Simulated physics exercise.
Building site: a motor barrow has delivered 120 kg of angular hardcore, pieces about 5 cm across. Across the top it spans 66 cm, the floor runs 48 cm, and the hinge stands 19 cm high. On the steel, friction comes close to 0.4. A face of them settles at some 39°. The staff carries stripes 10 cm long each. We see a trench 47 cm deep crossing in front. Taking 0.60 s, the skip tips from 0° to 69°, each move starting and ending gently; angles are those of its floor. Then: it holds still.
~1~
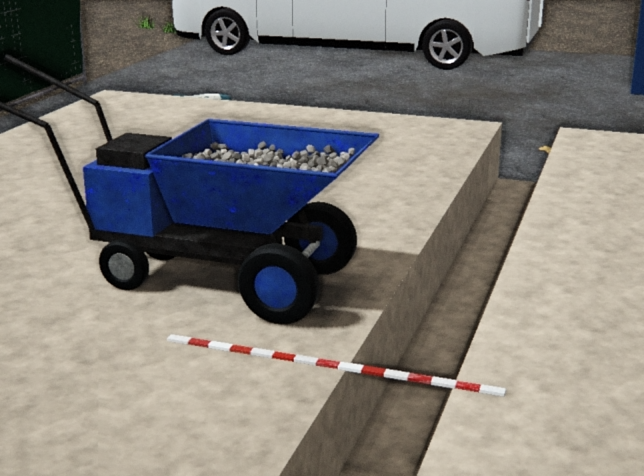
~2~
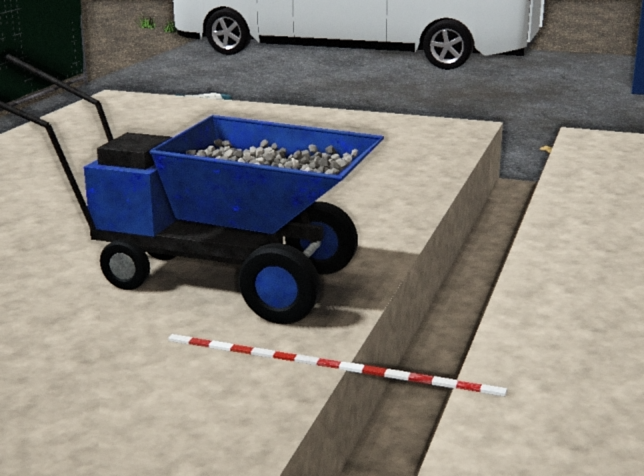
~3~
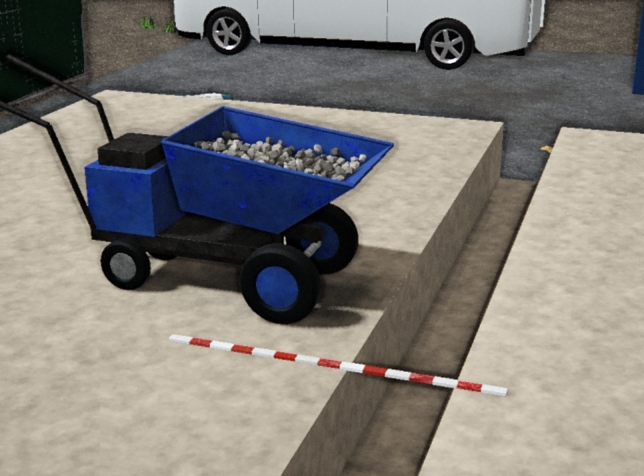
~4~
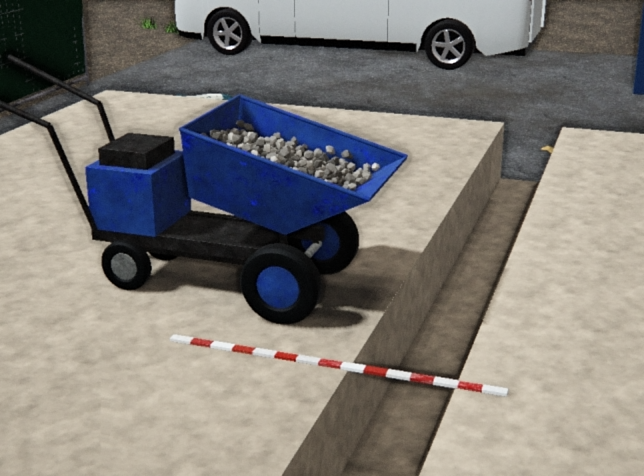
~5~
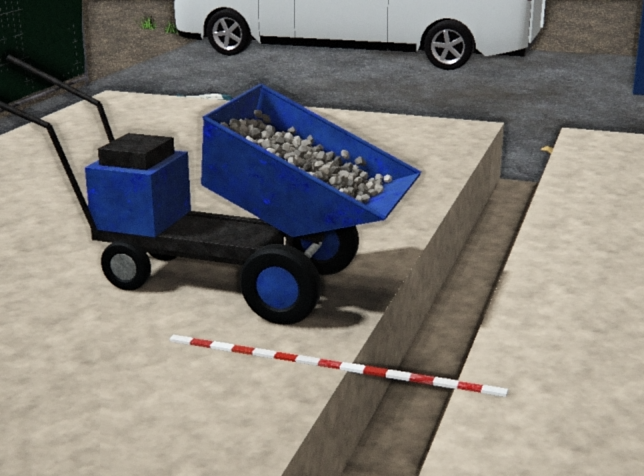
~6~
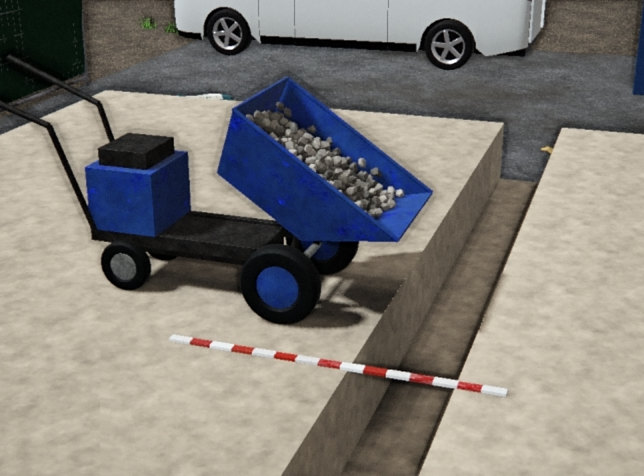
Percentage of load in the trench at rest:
73 %.
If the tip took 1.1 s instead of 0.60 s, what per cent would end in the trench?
I'd put it at roughly 90 per cent.
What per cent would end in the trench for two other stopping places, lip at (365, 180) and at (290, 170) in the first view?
About 45 per cent first, then about 100 per cent.
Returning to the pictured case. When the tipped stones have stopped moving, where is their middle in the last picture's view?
Roughly (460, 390), I'd say.
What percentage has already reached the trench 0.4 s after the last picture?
By that point it's something like 15 in a hundred.
Then, 0.1 s after the last picture the floor is at 58°, 100 % in the skip; the foremost stones are at (405, 256).
Then, 0.4 s after the last picture the floor is at 69°, 85 % in the skip, 14 % in the trench, 1 % past the trench; the foremost stones are at (482, 321).
Then, 0.7 s after the last picture the floor is at 69°, 20 % in the skip, 53 % in the trench, 27 % past the trench; the foremost stones are past the picture's edge.
Then, 2.7 s after the last picture the floor is at 69°, 0 % in the skip, 73 % in the trench, 27 % past the trench; the foremost stones are past the picture's edge.
